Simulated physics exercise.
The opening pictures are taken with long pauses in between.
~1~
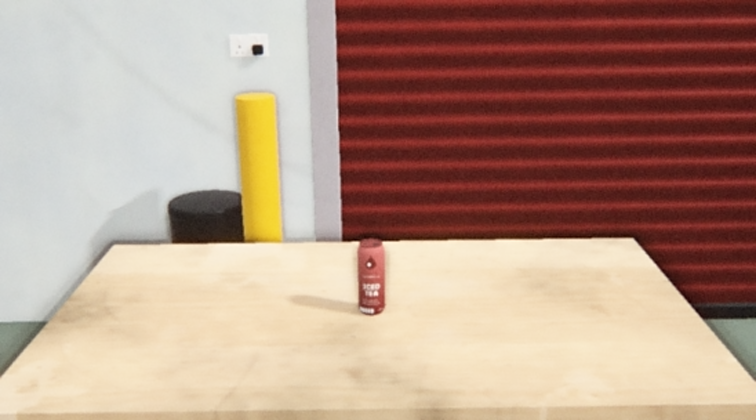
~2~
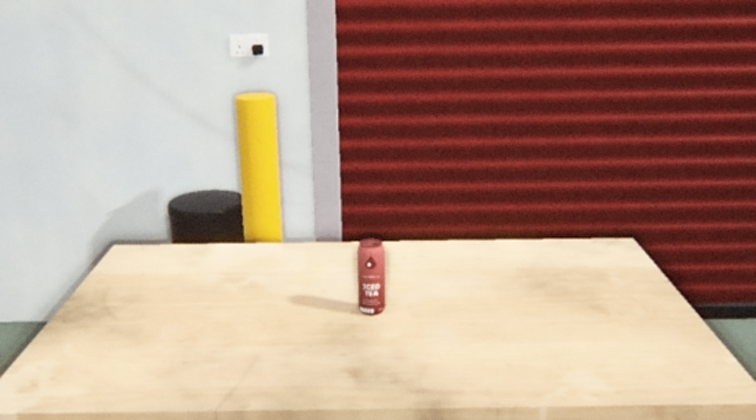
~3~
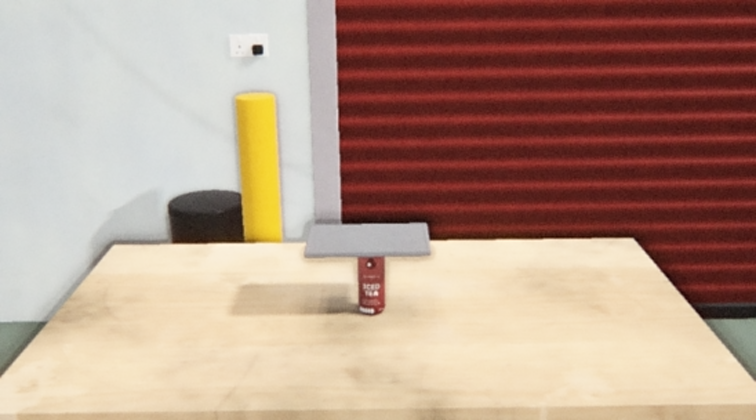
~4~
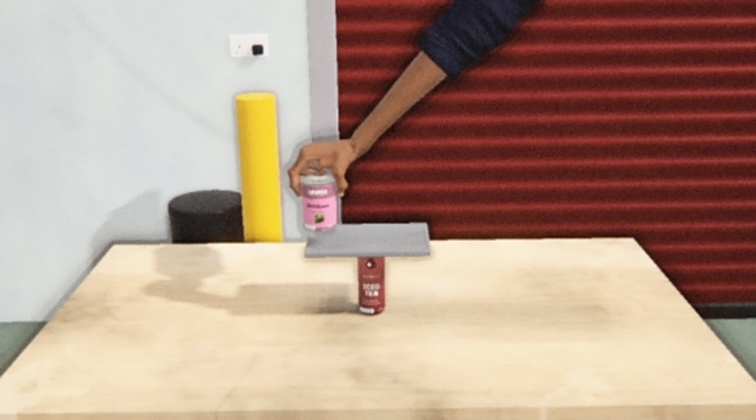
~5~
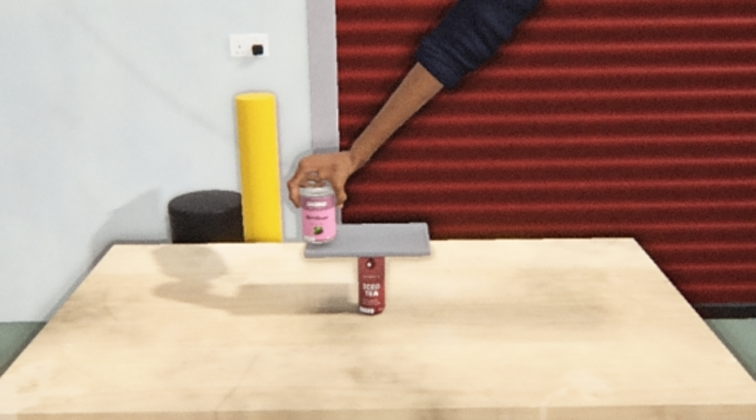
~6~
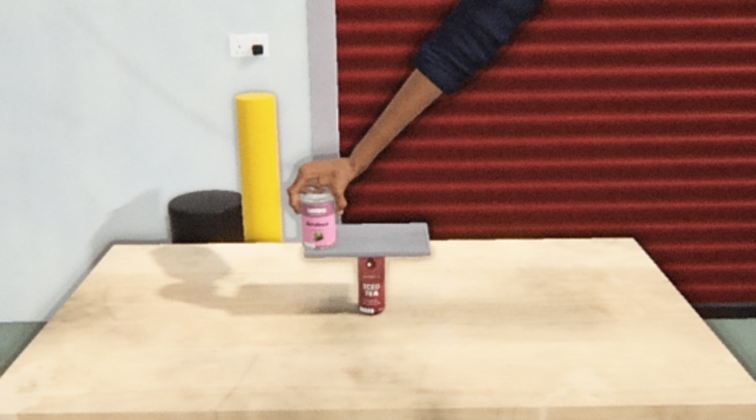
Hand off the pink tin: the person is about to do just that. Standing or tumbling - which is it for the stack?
It ends up tumbling down.
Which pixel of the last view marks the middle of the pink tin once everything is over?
End position in the final view: Approximately (265, 317).
Then, 0.30 s later than the last frame, pink tin now fallen; grey lid tilted by 48°.
Then, 0.40 s later than the last frame, grey lid on its side.
Then, 0.50 s later than the last frame, grey lid now fallen.
Then, 0.70 s later than the last frame, things are still on the move.
When it is over, fallen, pink tin and grey lid; red can as before. End places, in pixels of the last picture, pink tin near (265, 317). The stack loses its balance.
